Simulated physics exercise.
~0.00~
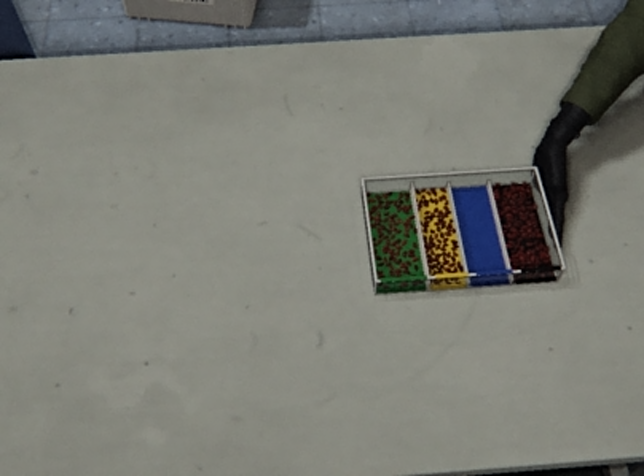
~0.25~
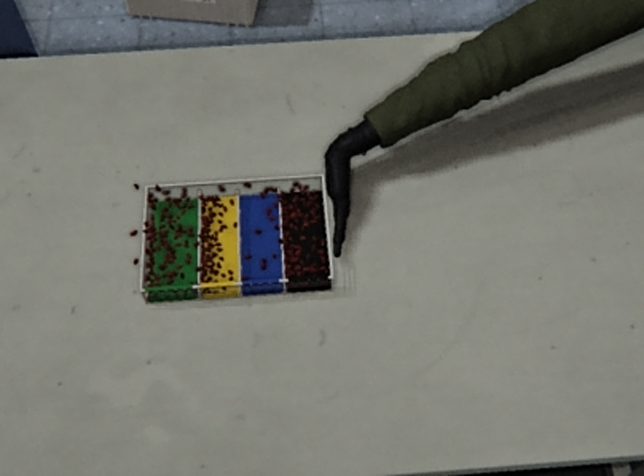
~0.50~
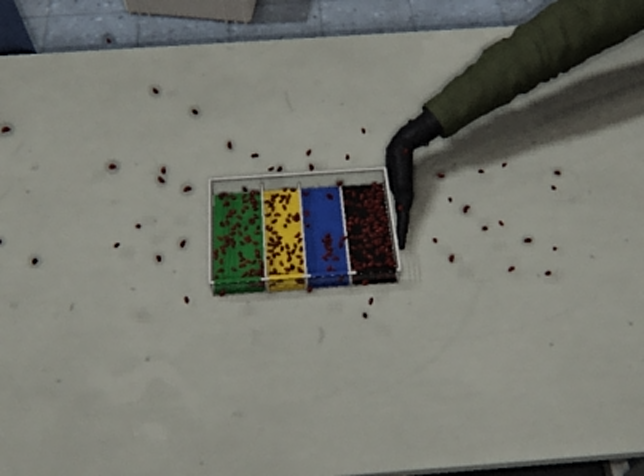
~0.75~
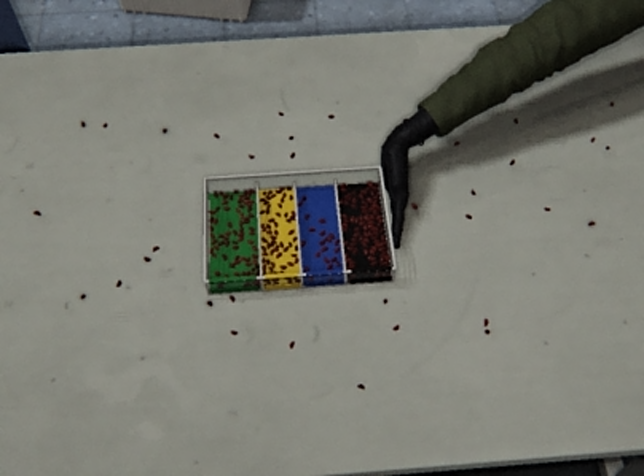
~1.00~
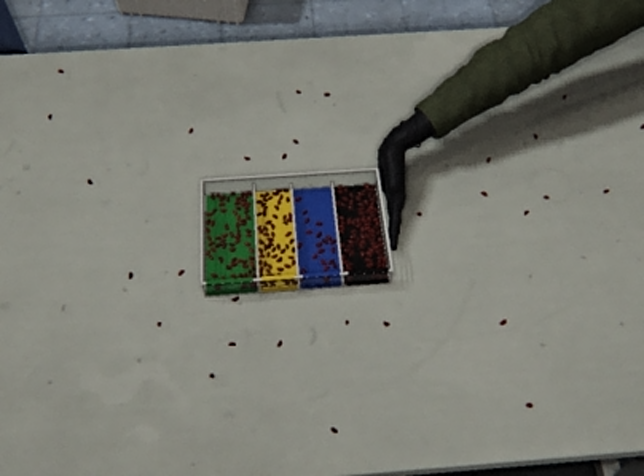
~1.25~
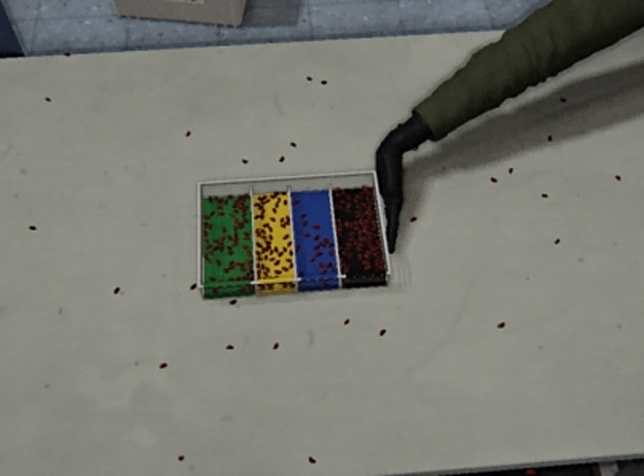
A gloved hand jerked a divided tray of dark red beans left across a table, then shifted it partway back to the right, sending beans flying; some landed in the blue section, and others ended up scattered widely over the tabletop.
